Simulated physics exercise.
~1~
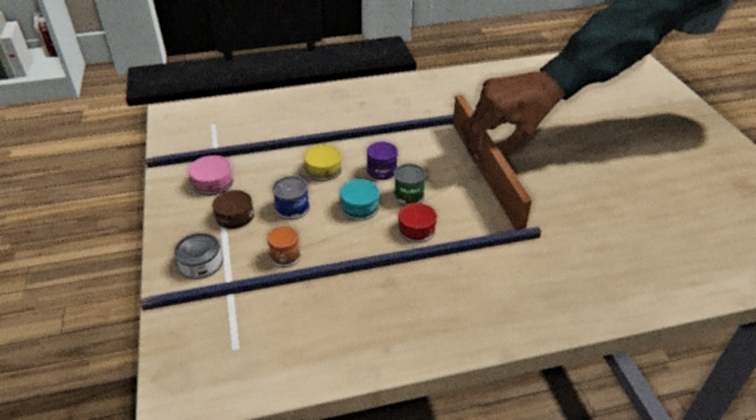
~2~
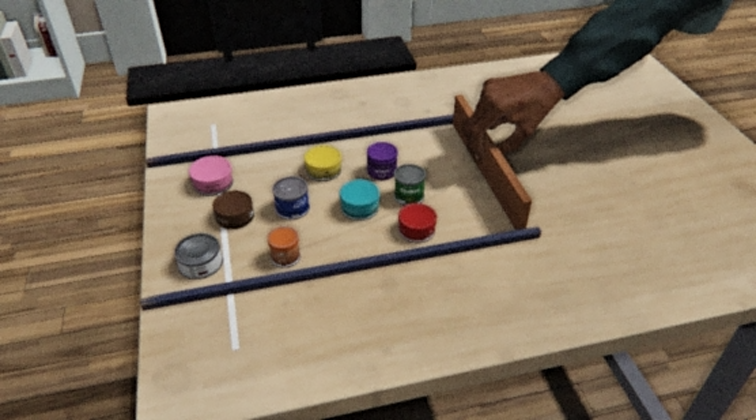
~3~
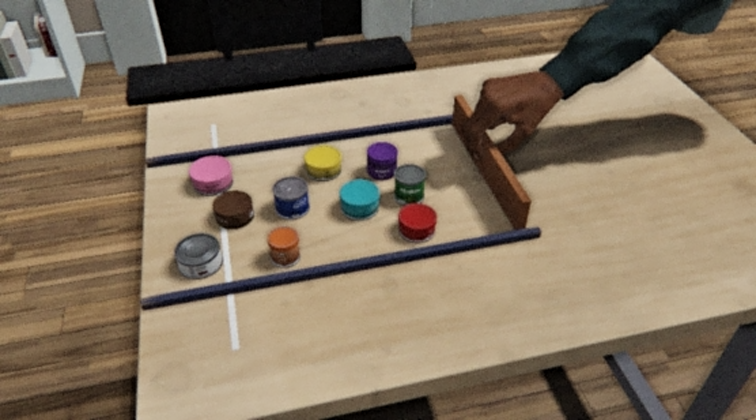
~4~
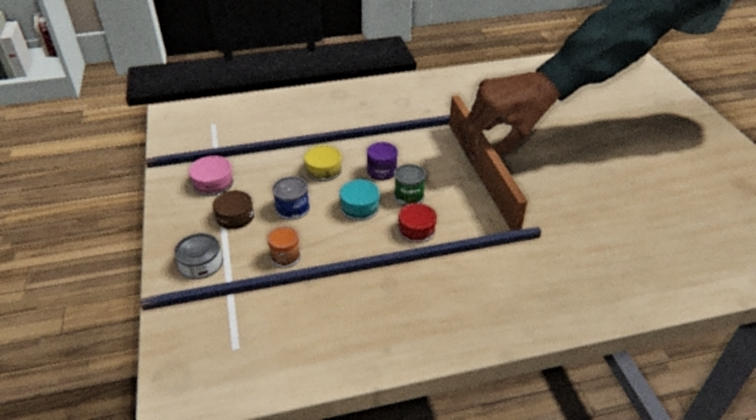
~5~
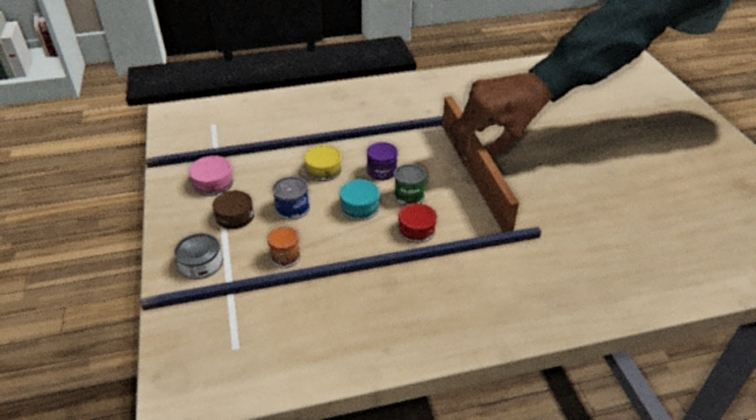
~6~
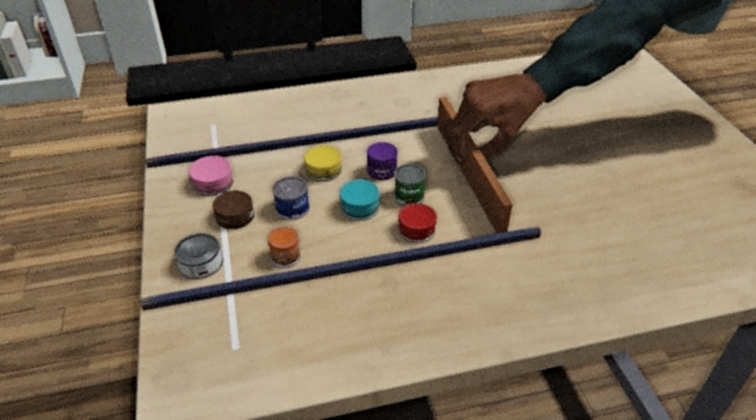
A hand slides a wooden board slightly left across a table toward scattered colourful small tins.
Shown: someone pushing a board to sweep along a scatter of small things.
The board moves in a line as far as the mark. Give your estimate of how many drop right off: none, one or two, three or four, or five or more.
My estimate: None.
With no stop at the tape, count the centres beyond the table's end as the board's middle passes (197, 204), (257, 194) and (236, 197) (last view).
Place by place, 3, 0 and 0.
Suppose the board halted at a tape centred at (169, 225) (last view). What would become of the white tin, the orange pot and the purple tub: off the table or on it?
White tin goes off, orange pot goes off, purple tub stays put.
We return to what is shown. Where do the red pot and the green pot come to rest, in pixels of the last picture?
The red pot stops around (206, 260); the green pot around (205, 216).
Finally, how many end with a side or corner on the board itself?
Contact count: 4.
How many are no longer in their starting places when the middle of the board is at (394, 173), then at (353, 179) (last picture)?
Answer - first 4, then 6.
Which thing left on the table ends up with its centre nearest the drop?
The brown tub.
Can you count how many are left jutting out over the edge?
Counting them gives 3.
A little later, none off yet; white tin at rest near (199, 256); pink tin at rest near (212, 176); brown tub at rest near (234, 210).
When it is over, the number that fall off is zero.
